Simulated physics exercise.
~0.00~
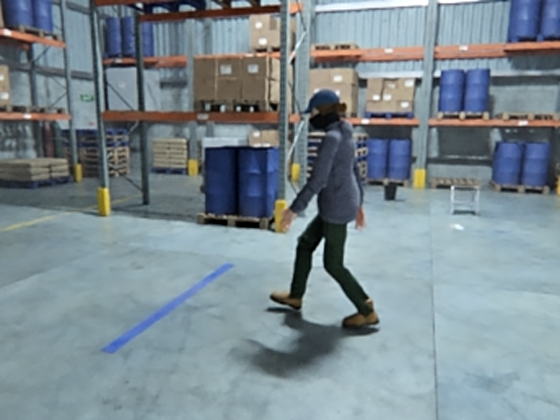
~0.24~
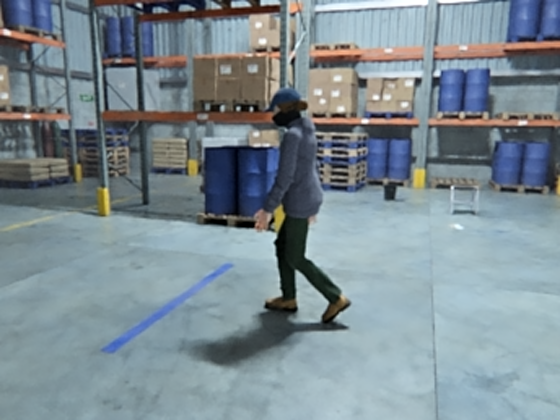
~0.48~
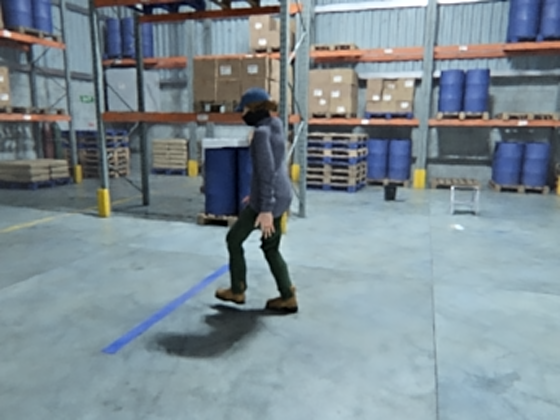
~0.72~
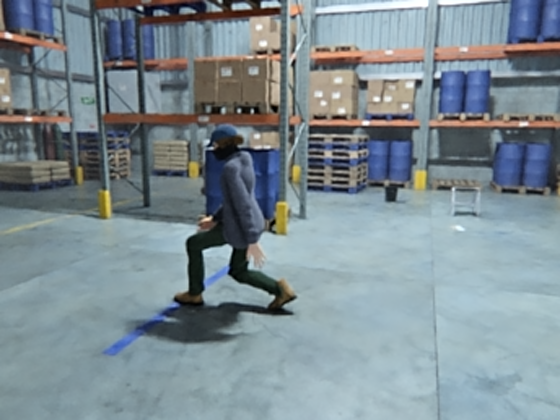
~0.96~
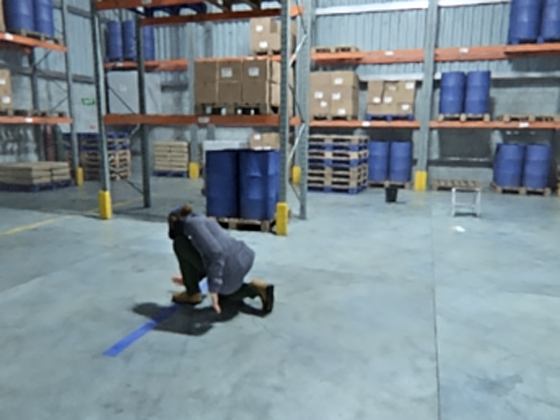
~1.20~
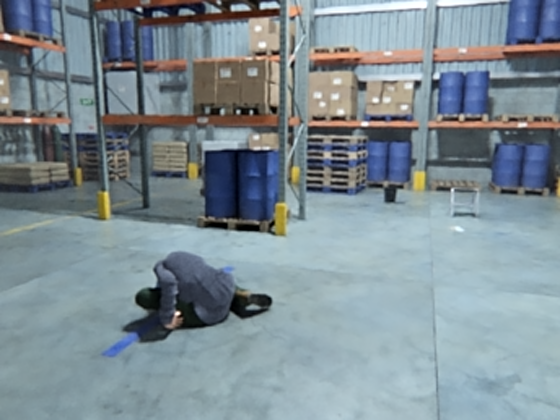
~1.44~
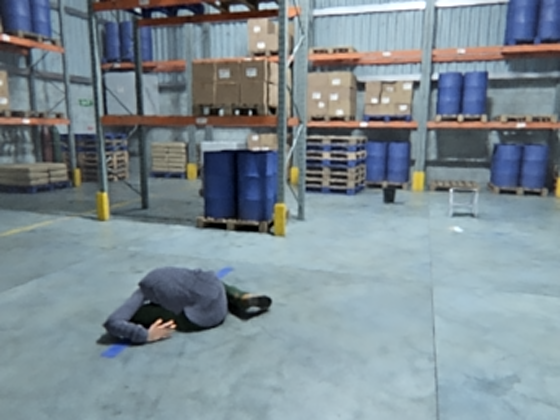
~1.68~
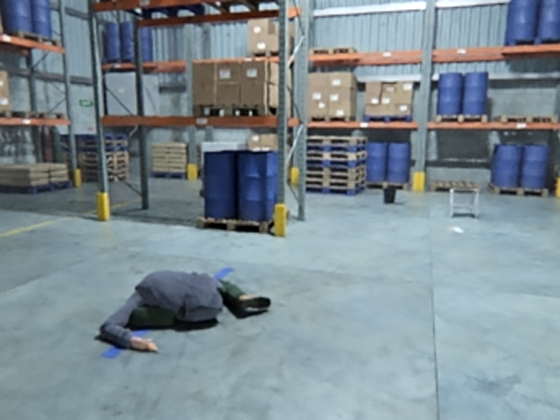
A person in a cap strides left, crumples, and ends slumped over the blue tape.
